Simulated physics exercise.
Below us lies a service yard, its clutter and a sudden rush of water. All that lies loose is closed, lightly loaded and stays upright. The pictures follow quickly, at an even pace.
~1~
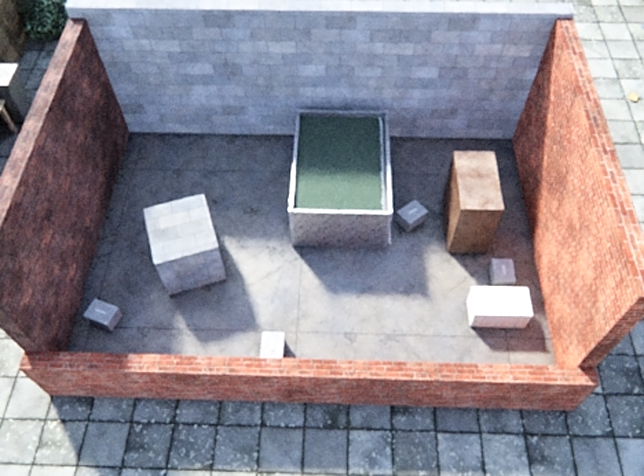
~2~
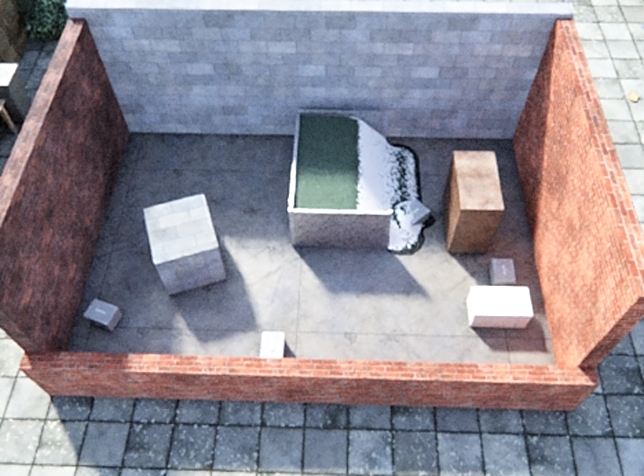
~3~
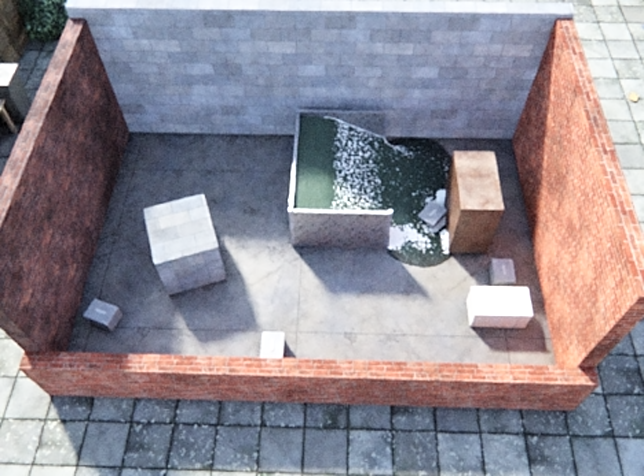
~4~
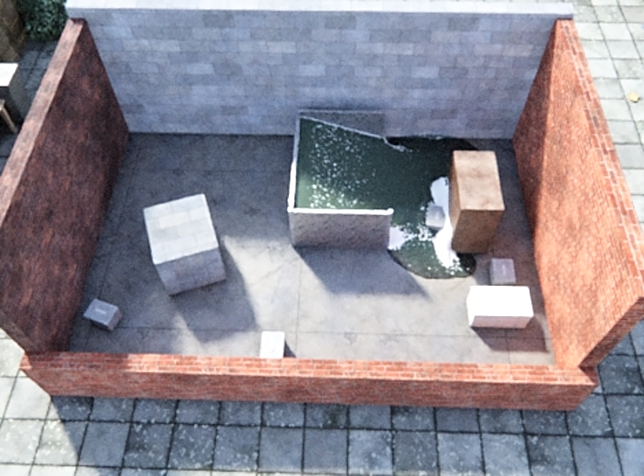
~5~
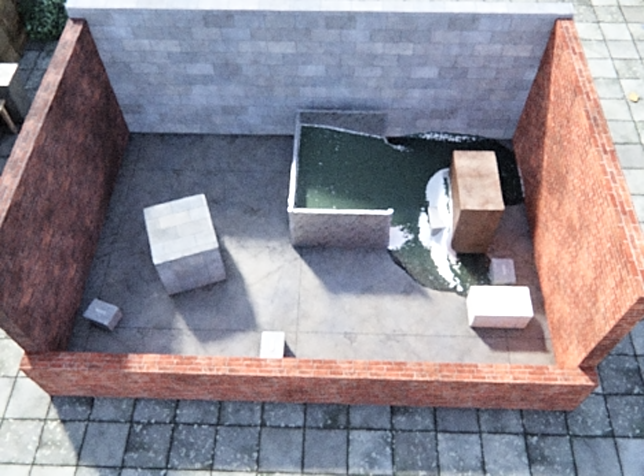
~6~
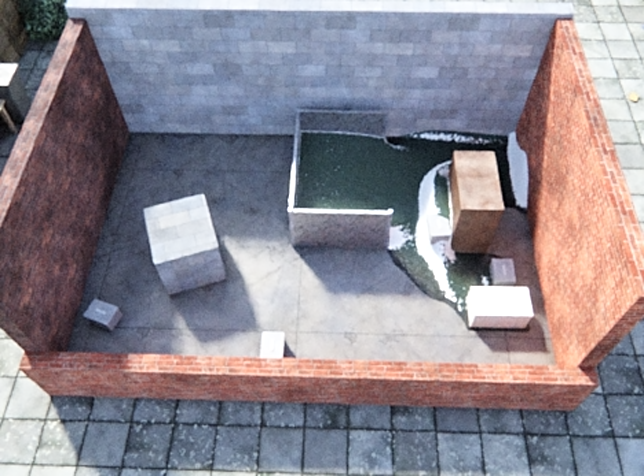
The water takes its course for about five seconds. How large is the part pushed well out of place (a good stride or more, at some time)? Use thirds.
It is two thirds or more.
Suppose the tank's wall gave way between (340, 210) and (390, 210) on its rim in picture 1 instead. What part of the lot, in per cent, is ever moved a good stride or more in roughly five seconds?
Near 80 in a hundred.
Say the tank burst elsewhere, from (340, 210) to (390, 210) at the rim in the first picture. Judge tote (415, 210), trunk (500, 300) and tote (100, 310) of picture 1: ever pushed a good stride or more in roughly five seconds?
One after the other: Less than that, swept aside, swept aside.
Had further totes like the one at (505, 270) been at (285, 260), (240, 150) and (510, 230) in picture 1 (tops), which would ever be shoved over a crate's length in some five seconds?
One after the other: Moved that far, short of that, swept aside.
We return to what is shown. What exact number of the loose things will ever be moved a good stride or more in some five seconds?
The number is 4.
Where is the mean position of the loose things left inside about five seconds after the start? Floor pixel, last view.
Roughly at (254, 297).
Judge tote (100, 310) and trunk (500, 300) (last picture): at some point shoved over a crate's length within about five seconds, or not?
In turn: Never so far, that far or more.
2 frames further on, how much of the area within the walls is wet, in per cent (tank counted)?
About 30 per cent.
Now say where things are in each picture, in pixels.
A tote at (413, 212), on the bottom; a trunk at (502, 301) rests on the ground; 0 of 5 have shifted, in the first frame.
A tote at (415, 212) rests on the ground, close to its start; a trunk at (502, 301), on the bottom; 0 of 5 have shifted, in the second frame.
A tote at (433, 213), on the bottom, a stride from its start; a trunk at (502, 301), on the bottom; 1 of 5 have shifted, in the third frame.
A tote at (437, 216), afloat, a stride from its start; a trunk at (502, 301) rests on the ground; 1 of 5 have shifted, in the fourth frame.
A tote at (440, 217), afloat, a stride from its start; a trunk at (502, 301) rests on the ground; 1 of 5 have shifted, in the fifth frame.
A tote at (439, 224) floats, a stride from its start; a trunk at (502, 301) rests on the ground; 1 of 5 have shifted, in the sixth frame.
A moment on, 1 of 5 are well off their spots; 1 afloat.
Next, 2 of 5 are well off their spots; 1 afloat.
Later, 3 of 5 are well off their spots; 3 afloat.
In the end, 4 of 5 are well off their spots, and 4 have been at some point; 1 afloat.
